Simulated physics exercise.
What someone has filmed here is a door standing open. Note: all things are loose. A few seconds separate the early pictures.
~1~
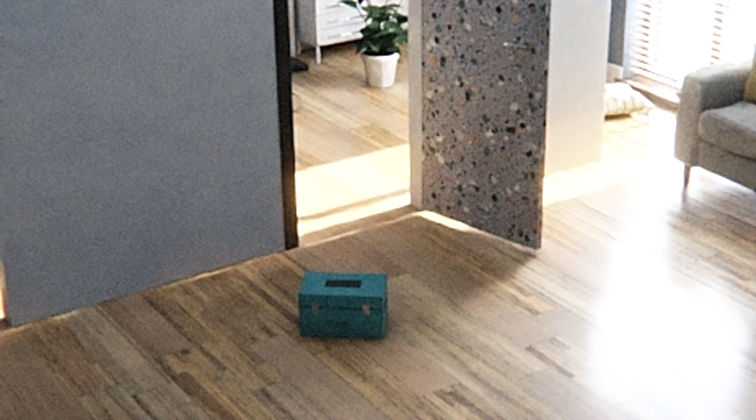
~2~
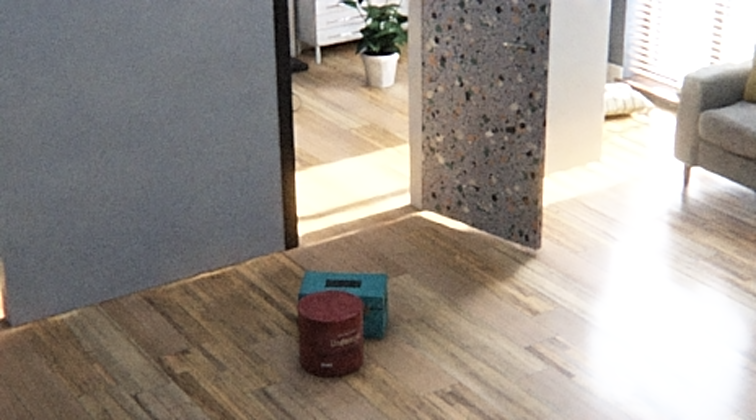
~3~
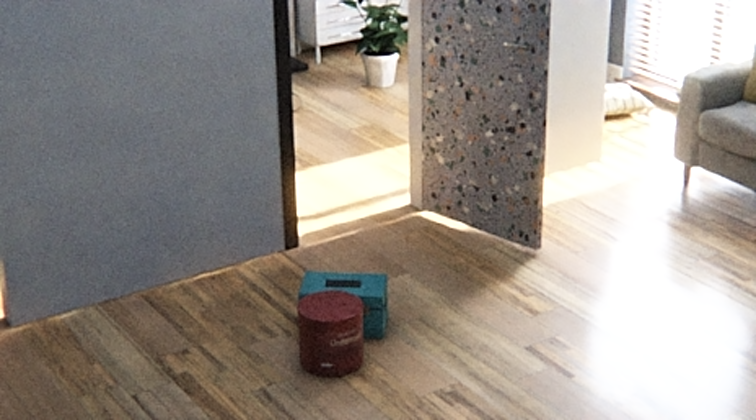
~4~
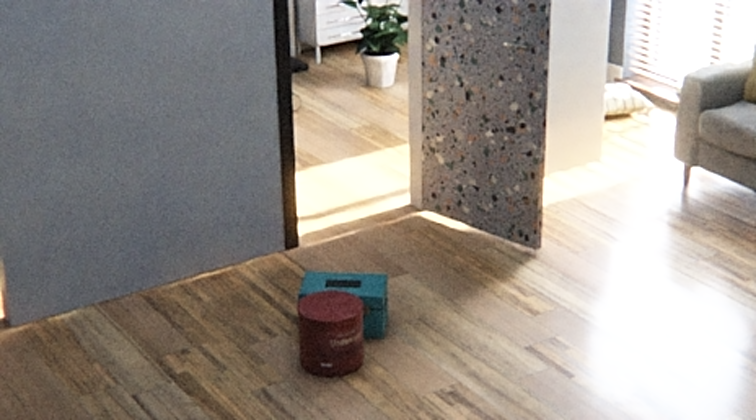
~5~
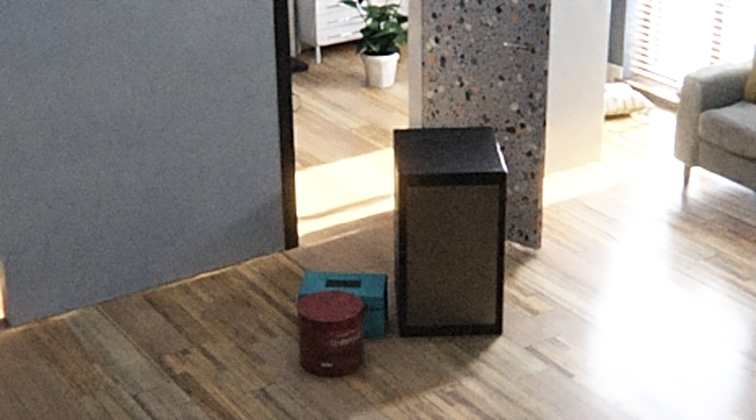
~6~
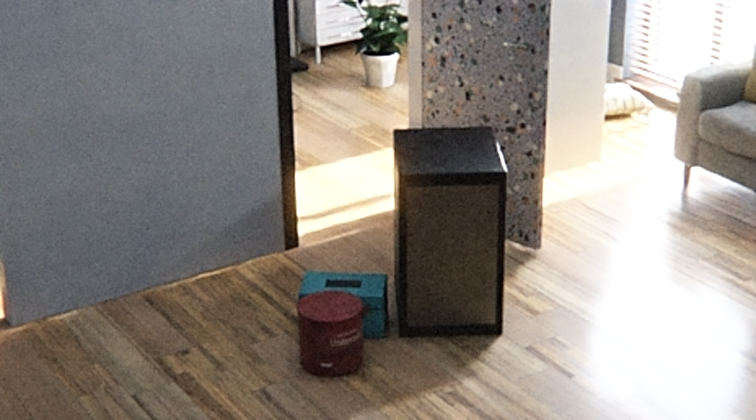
Nothing is seen travelling across this sunlit room, viewed from a raised, unmoving camera; objects simply appear on the wooden floor. A turquoise toolbox sits alone before an open doorway with a speckled grey door, a potted plant beyond and a sofa at right. A red pail appears in front of the toolbox, then a tall black appliance to their right, while the door stays still.
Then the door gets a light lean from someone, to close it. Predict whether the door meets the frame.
Prediction: The door meets the frame.
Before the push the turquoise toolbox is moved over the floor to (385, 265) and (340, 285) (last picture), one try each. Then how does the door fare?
Try one: Gets held up; try two: Swings all the way.
Then, 0.80 s after the last picture, open by 86°.
Then, 1.40 s after the last picture, open by 60°.
Then, 1.90 s after the last picture, open by 36°.
Then, 2.40 s after the last picture, open by 12°.
At rest, open by 0°; all 3 in place. Seen from the same camera at the end, black appliance near (447, 230).
